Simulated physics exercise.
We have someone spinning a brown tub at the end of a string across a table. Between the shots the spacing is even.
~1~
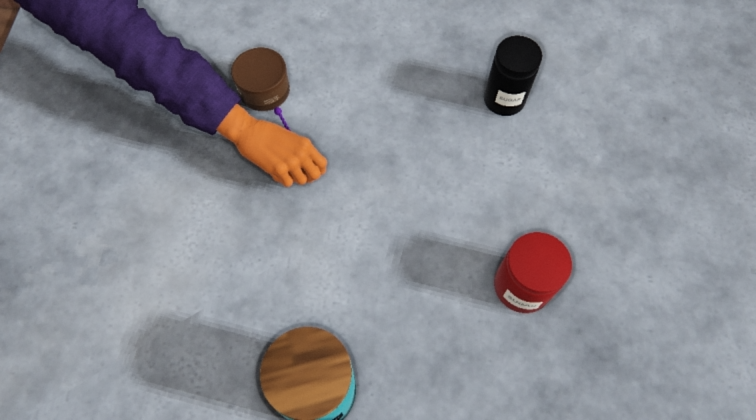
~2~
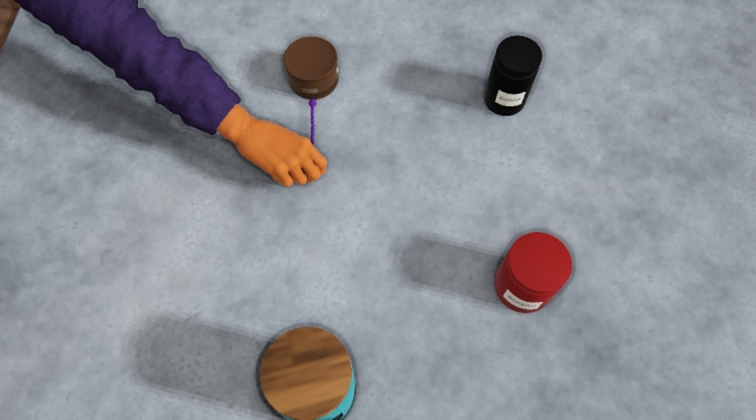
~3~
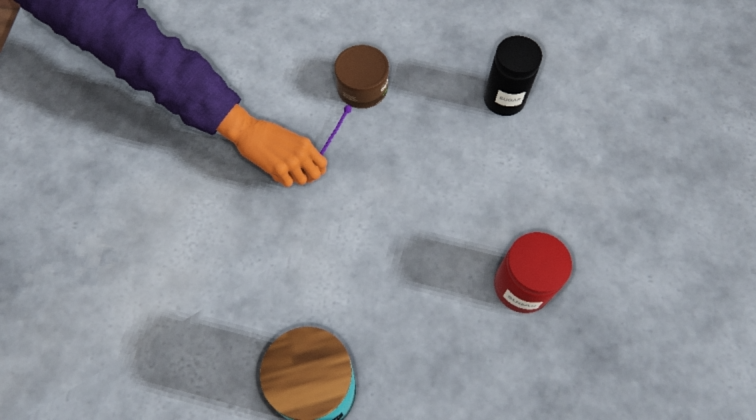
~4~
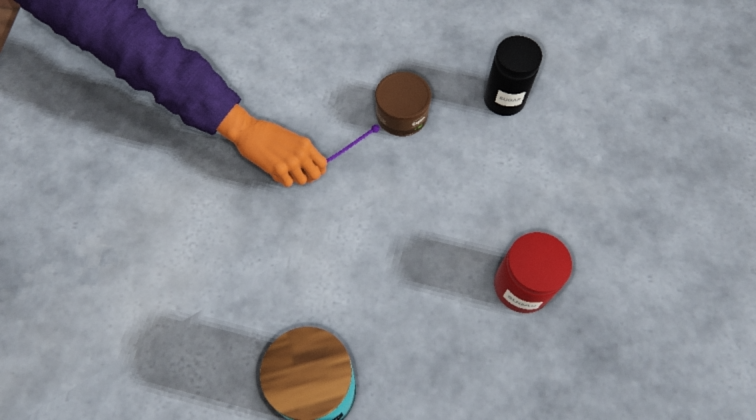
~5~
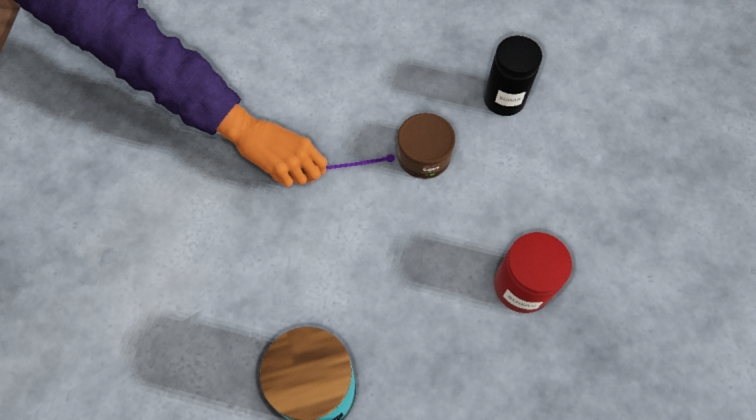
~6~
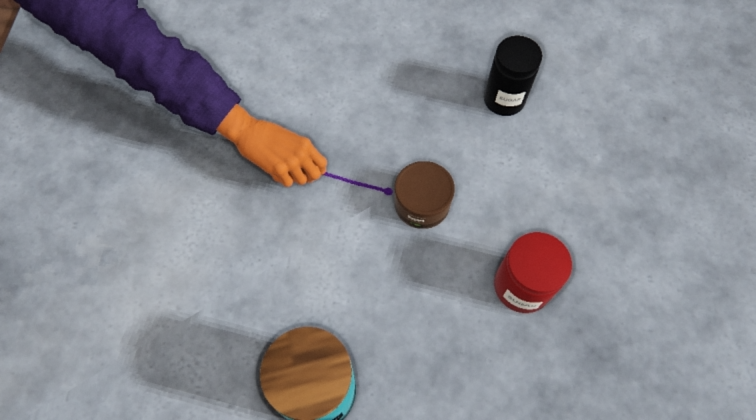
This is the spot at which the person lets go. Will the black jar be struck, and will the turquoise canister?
Black jar: No, spared; turquoise canister: Yes, struck.
Then, 0.08 s past the final frame, tub near (375, 290).
Then, 0.20 s past the final frame, tub near (355, 331); turquoise canister pushed aside.
When it is over, tub near (355, 331); turquoise canister pushed aside. The black jar escapes it and the turquoise canister is struck.
